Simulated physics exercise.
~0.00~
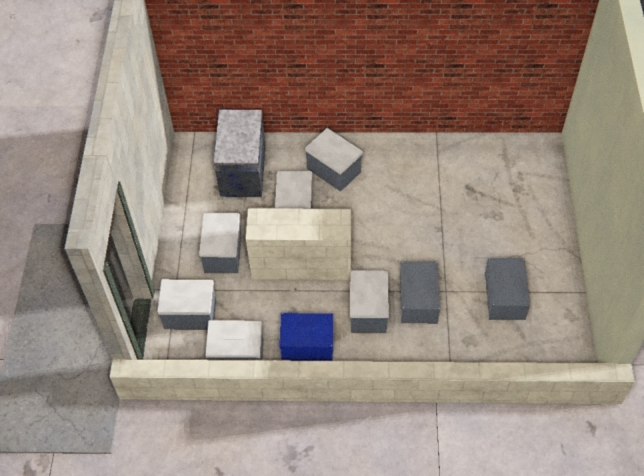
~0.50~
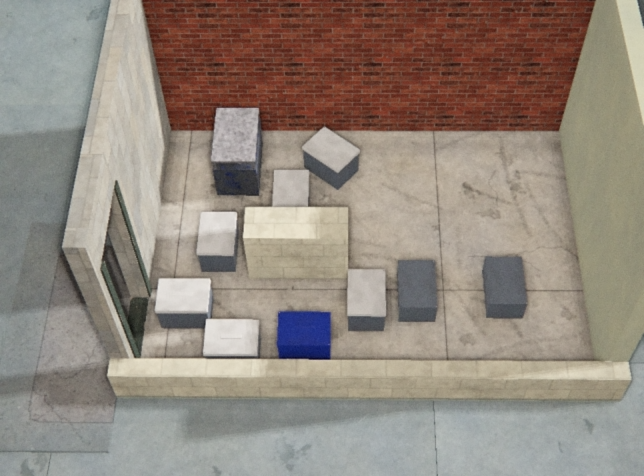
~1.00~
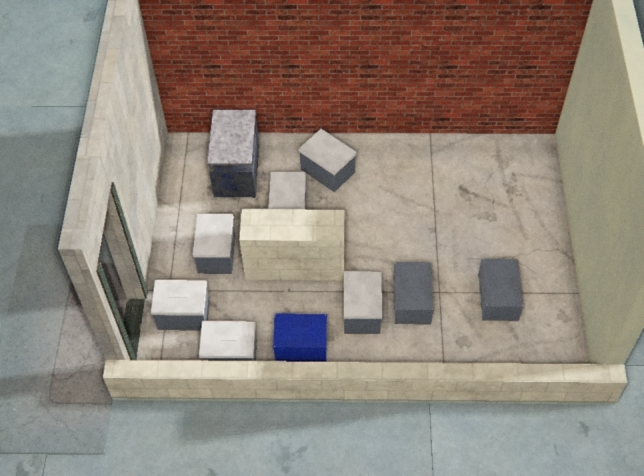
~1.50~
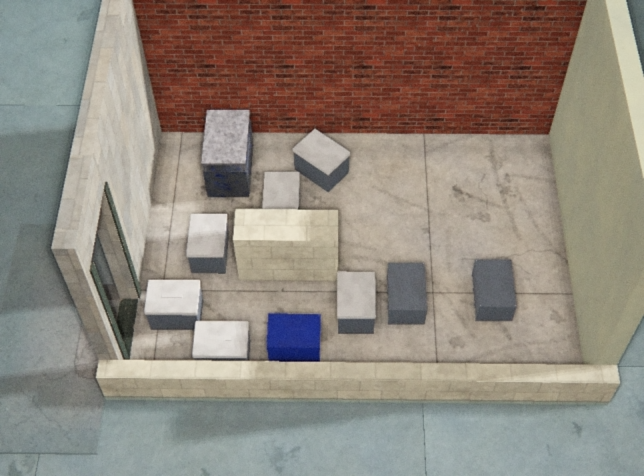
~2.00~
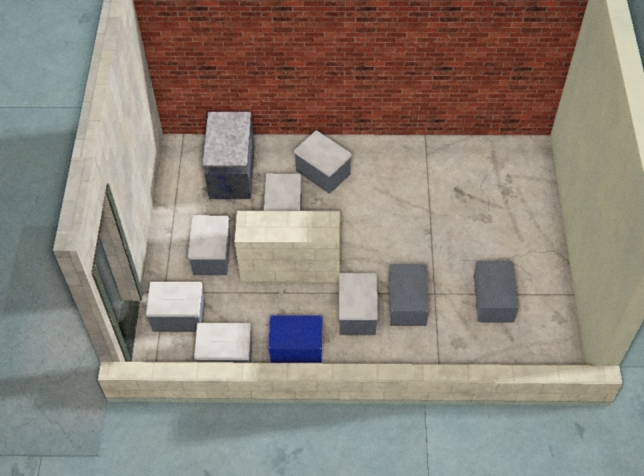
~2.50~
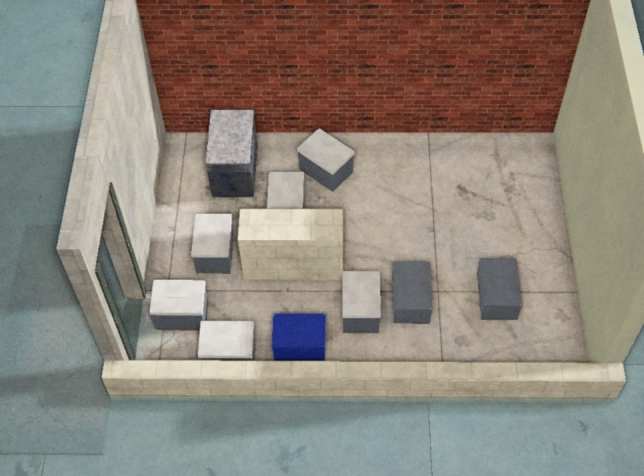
The clip opens on a high view into a walled corner store, where grey and pale blocks stand around a blue chest. The pale ground outside turns blue-green, as if under shallow water, then the glazed door at left swings slightly. The view sways a little, while the chest and blocks stay put.
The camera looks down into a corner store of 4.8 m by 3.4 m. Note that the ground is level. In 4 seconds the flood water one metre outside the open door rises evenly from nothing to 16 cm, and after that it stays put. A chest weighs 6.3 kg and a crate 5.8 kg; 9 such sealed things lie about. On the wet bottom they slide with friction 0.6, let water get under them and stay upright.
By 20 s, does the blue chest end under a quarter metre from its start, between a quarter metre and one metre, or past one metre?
Past one metre.
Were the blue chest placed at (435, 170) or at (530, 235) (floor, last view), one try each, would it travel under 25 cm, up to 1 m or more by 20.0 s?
In that order: It goes a long way; it goes a long way.
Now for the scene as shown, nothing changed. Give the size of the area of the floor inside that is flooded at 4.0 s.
2.5 m2.
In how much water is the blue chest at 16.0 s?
Roughly 7 cm at that moment.
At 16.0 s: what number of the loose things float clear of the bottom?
Tally: 9 of them.
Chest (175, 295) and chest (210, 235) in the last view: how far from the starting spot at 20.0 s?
Respectively 400 and 150 centimetres.
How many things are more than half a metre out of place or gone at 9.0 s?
Tally at that time: 6.
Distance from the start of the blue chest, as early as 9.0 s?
Roughly 300 cm.
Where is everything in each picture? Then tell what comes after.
The blue chest at (307, 330), on the bottom; water covers 0.0 m2; 0 of 9 have shifted, in the first picture.
The blue chest at (304, 328) rests on the ground; 0.0 m2 under water; 0 of 9 have shifted, in the second picture.
The blue chest at (300, 330) rests on the ground; water covers 0.0 m2; 0 of 9 have shifted, in the third picture.
The blue chest at (294, 330) rests on the ground; 0.0 m2 under water; 0 of 9 have shifted, in the fourth picture.
The blue chest at (296, 332), on the bottom; water covers 0.0 m2; 0 of 9 have shifted, in the fifth picture.
The blue chest at (299, 330), on the bottom; 0.1 m2 under water; 0 of 9 have shifted, in the sixth picture.
After 4.0 s the blue chest is near (299, 330), 0.0 m from its start, aground; 0 afloat.
After 9.0 s the blue chest is near (568, 330), 2.8 m from its start, afloat; 5 afloat.
After 16.0 s the blue chest is near (433, 140), 2.9 m from its start, afloat; 9 afloat.
After 20.0 s the blue chest is near (326, 151), 2.3 m from its start, afloat; 9 afloat.
